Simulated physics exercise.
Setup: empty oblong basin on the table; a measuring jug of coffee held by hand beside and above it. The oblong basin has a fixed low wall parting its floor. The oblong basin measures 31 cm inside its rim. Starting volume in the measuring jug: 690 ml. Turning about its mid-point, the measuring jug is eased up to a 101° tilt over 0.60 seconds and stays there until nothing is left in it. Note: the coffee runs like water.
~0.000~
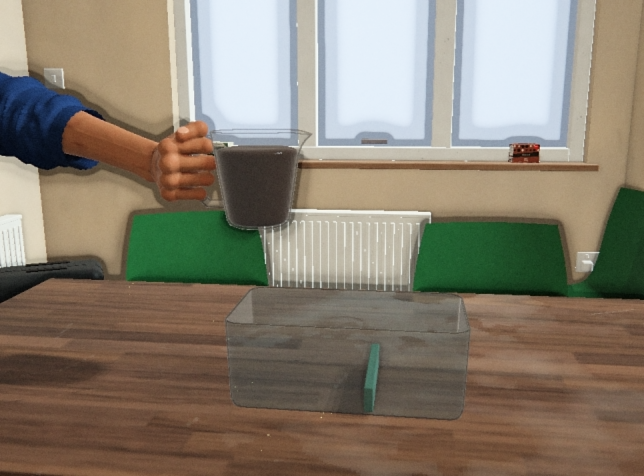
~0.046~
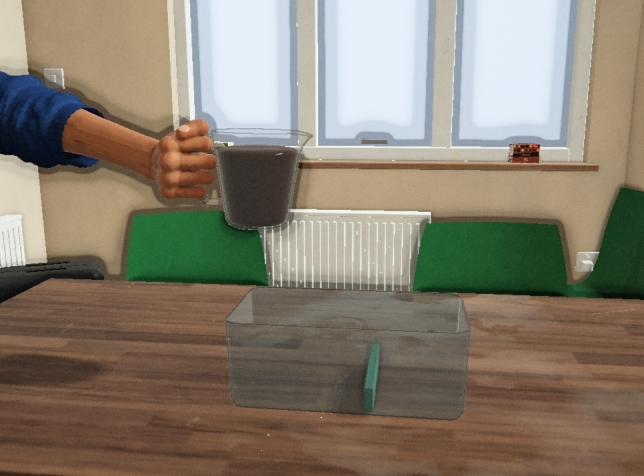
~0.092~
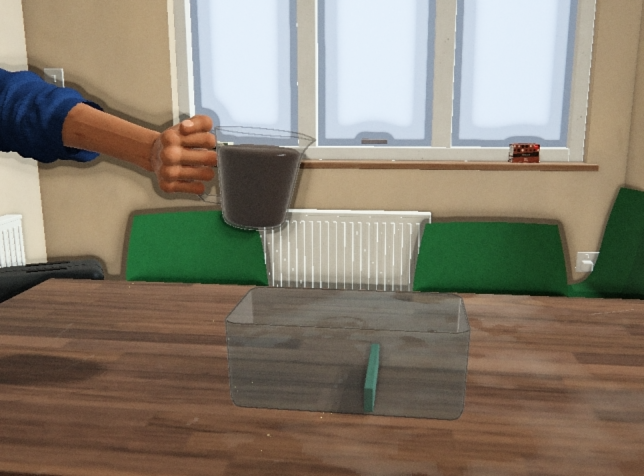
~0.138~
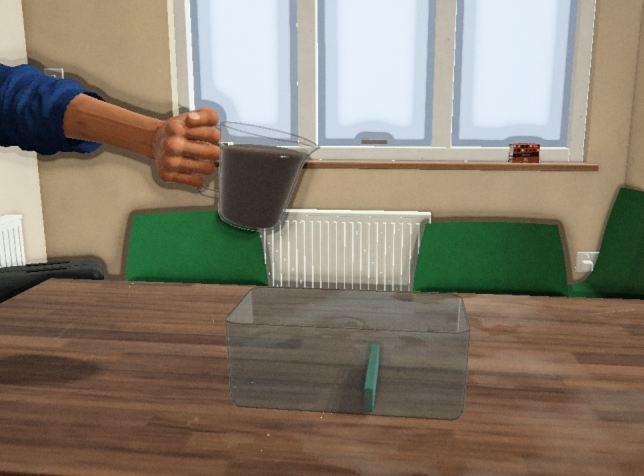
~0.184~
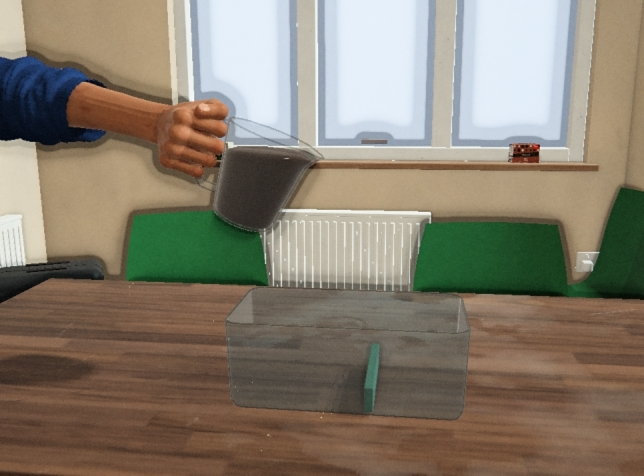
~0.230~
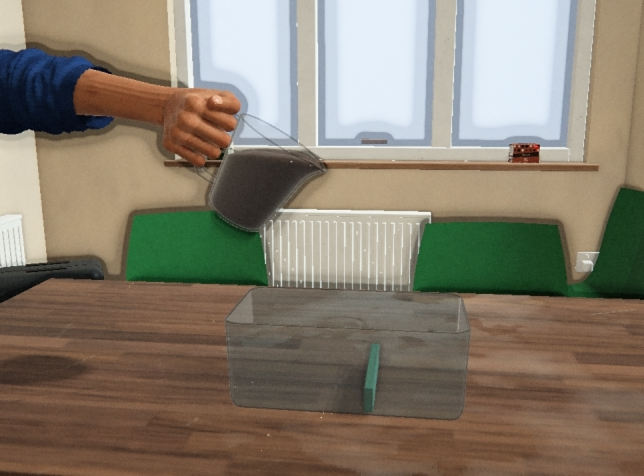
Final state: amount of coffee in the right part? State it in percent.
Approximately 33 %.
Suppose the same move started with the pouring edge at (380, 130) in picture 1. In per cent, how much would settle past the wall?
Result then: Approx. 55 %.
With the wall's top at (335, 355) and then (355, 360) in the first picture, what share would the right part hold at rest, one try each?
First 90, then 80 per cent.
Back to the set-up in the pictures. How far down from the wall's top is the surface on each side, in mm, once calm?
Left: Roughly 18 mm; right: Roughly 20 mm.
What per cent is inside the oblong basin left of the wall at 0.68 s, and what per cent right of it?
Near 42 on the left, 26 on the right.
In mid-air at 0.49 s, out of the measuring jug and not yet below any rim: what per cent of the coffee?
Roughly 34 percent.
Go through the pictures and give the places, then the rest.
It leans 0°; its right rim is at (312, 133); the coffee meets the walls at (219, 149) and (298, 149); the oblong basin's rim runs from (239, 304) to (465, 314); the wall's top is at (372, 365), in the first picture.
It leans 1°; its right rim is at (313, 134); the coffee meets the walls at (220, 148) and (299, 150), in the second picture.
It leans 6°; its right rim is at (316, 139); the coffee meets the walls at (224, 146) and (301, 152), in the third picture.
It leans 13°; its right rim is at (320, 147); the coffee meets the walls at (225, 146) and (305, 154), in the fourth picture.
It leans 22°; its right rim is at (324, 157); the coffee meets the walls at (228, 151) and (312, 156), in the fifth picture.
It leans 32°; its right rim is at (327, 171); the coffee meets the walls at (228, 157) and (322, 163), in the sixth picture.
By 0.49 s the tilt is 93° and 53 per cent is still to pour, 4 is left of the wall and 8 right of it.
By 0.68 s the tilt is 101° and 12 per cent is still to pour, 42 is left of the wall and 25 right of it.
By 0.88 s the tilt is 101° and 1 per cent is still to pour, 60 is left of the wall and 31 right of it.
By 1.10 s the tilt is 101° and 0 per cent is still to pour, 64 is left of the wall and 33 right of it.
At rest 64 per cent lies left of the wall, 33 right of it and 3 outside.
